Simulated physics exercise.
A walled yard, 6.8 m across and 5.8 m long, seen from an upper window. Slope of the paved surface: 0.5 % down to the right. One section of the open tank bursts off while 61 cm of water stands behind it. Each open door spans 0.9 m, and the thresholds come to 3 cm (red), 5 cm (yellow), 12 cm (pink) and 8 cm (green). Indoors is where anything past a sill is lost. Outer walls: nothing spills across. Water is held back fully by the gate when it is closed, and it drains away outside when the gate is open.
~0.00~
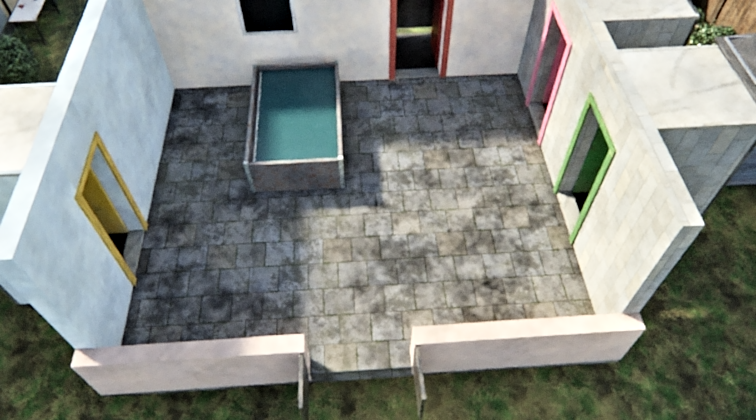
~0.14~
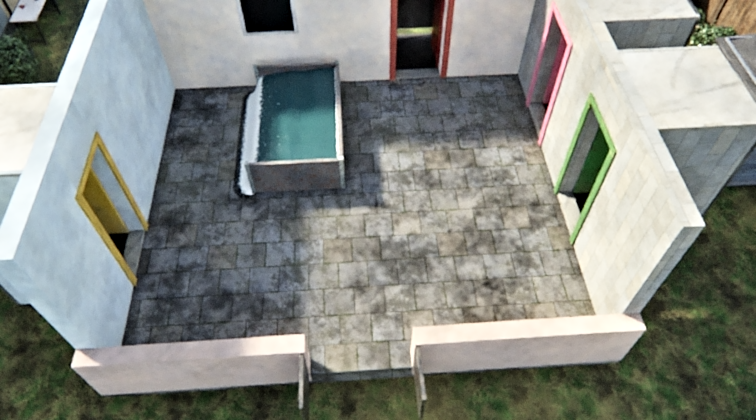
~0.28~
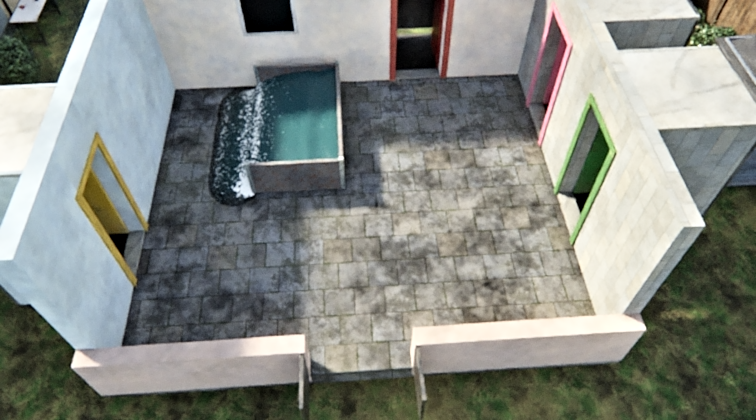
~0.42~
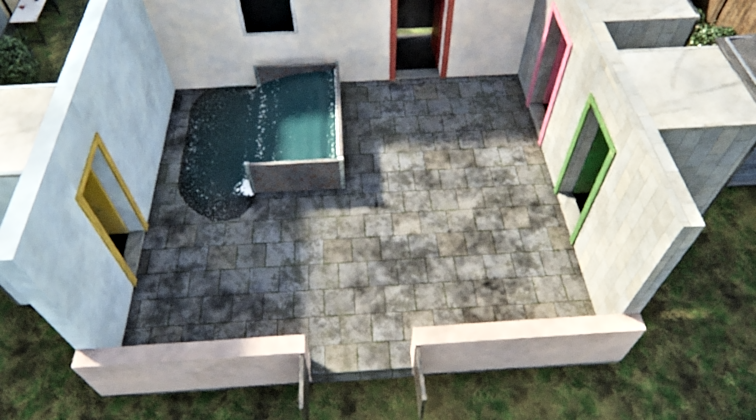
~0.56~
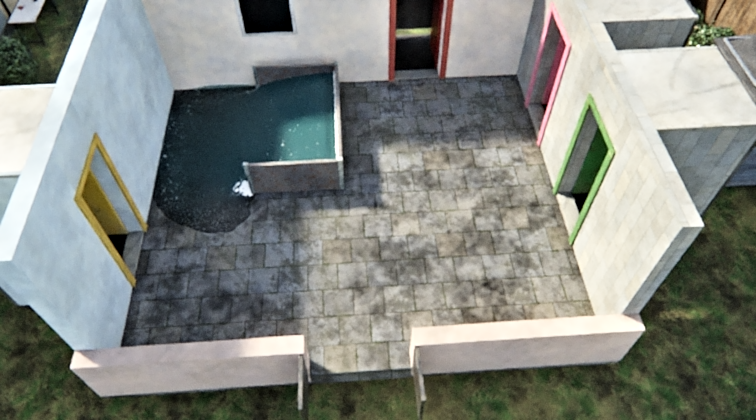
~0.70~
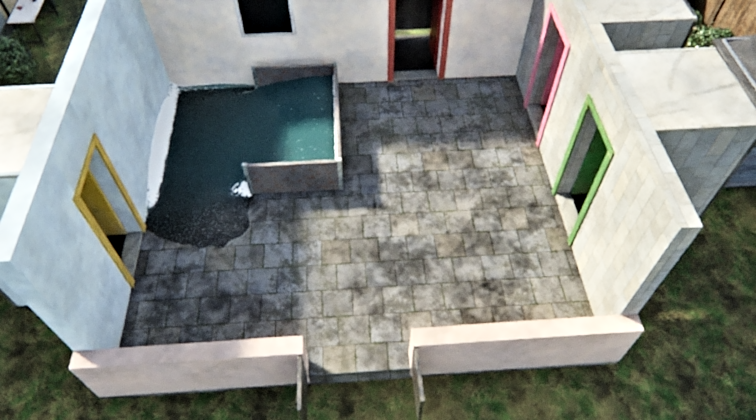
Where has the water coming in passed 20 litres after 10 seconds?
Red door: Within the allowance; yellow door: Beyond the allowance; pink door: Within the allowance; green door: Within the allowance.
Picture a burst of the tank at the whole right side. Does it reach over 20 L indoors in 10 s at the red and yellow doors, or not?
Red goes beyond, yellow stays inside, judged against that limit.
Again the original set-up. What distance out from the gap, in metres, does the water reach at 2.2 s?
4.6 m.
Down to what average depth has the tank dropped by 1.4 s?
Some 24 cm on average.
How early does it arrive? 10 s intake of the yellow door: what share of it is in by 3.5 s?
Around 55 percent.
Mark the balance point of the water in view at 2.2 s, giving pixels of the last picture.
Its balance point sits around (221, 156).
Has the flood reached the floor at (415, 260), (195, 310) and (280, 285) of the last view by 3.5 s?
First spot not yet wet, second submerged, third submerged.
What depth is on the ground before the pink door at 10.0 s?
Roughly 6.0 cm.
After 1.4 s water covers 20 % of the floor and is deepest (49 cm) near (173, 95); red door not reached, yellow door 11 cm at the sill, 1 L in, pink door not reached, green door not reached.
After 2.2 s water covers 25 % of the floor and is deepest (34 cm) near (173, 95); red door not reached, yellow door 11 cm at the sill, 17 L in, pink door not reached, green door not reached.
After 3.5 s water covers 45 % of the floor and is deepest (22 cm) near (129, 370); red door 3 cm at the sill, 0 L in, yellow door 8 cm at the sill, 35 L in, pink door not reached, green door not reached.
After 6.0 s water covers 60 % of the floor and is deepest (17 cm) near (158, 164); red door 1 cm at the sill, 0 L in, yellow door 9 cm at the sill, 43 L in, pink door 4 cm at the sill, 0 L in, green door not reached.
After 10.0 s water covers 90 % of the floor and is deepest (9 cm) near (128, 312); red door 1 cm at the sill, 0 L in, yellow door 6 cm at the sill, 63 L in, pink door 6 cm at the sill, 0 L in, green door 7 cm at the sill, 0 L in.
